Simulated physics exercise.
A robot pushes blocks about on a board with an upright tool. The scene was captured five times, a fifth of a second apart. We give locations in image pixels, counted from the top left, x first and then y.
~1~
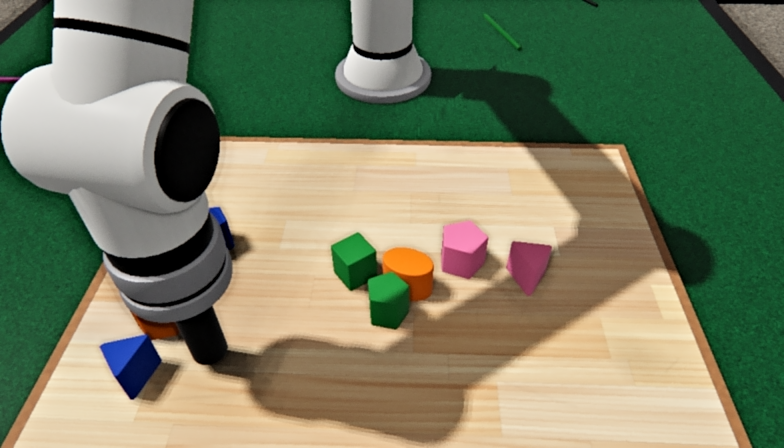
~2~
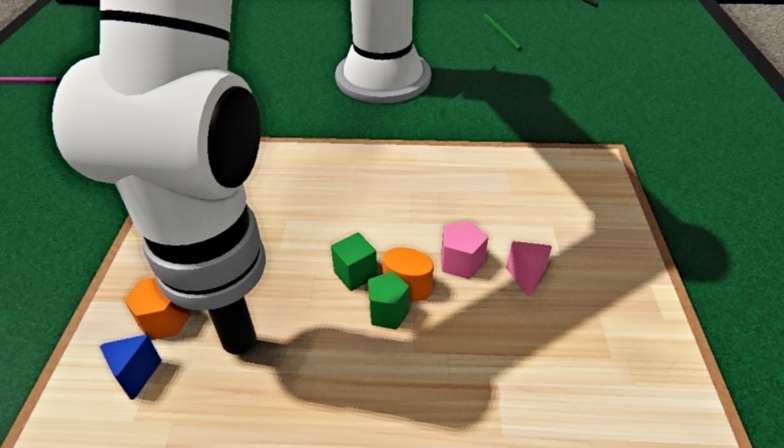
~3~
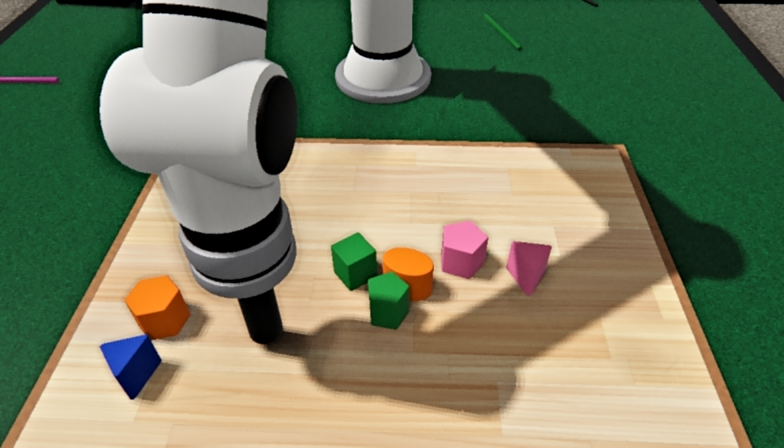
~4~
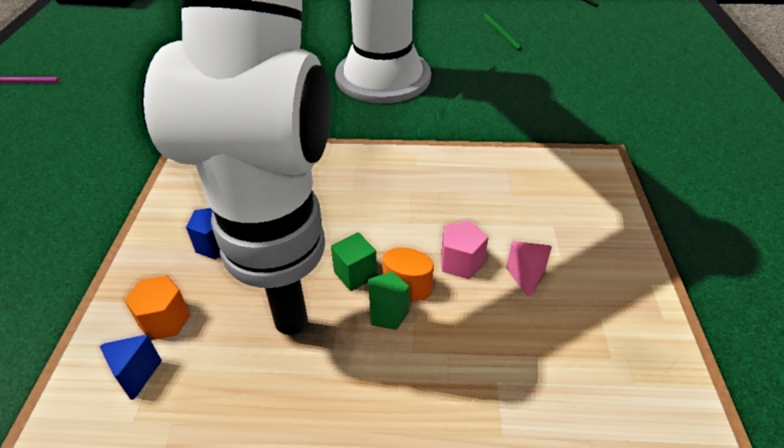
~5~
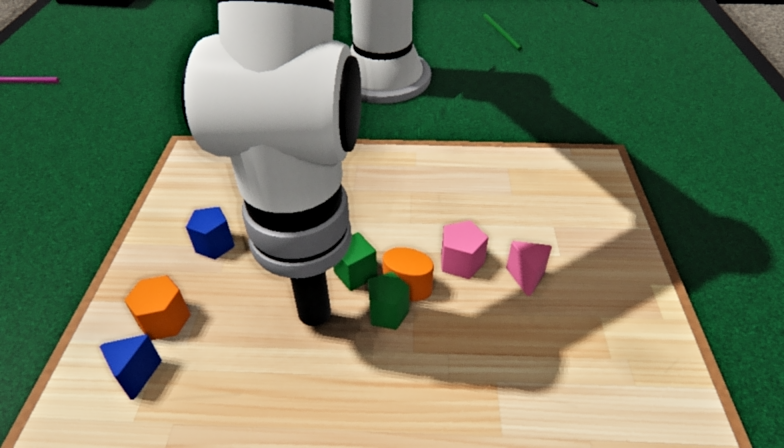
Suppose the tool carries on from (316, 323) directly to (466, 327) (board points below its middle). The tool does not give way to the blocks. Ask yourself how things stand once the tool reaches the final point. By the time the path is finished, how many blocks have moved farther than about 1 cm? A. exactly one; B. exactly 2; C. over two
B
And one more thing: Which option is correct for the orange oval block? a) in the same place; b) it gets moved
b.
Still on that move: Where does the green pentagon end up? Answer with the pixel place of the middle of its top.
It will end up at (444, 273).
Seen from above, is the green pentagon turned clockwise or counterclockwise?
The green pentagon rotates counterclockwise.
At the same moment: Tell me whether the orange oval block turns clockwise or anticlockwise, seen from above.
It swings round anticlockwise.
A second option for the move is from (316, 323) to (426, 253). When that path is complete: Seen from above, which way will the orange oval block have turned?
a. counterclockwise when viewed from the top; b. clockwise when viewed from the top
The answer is b.
On the path given first. One third of the way, tool (366, 315); green pentagon (397, 285), turned 20° anticlockwise.
Two thirds of the way, tool (416, 316); green pentagon (437, 276), turned 70° anticlockwise; orange oval block (417, 251), turned 25° anticlockwise.
At the end, tool (467, 318); green square piece still; green pentagon (444, 273), turned 85° anticlockwise; orange oval block (417, 251), turned 25° anticlockwise.
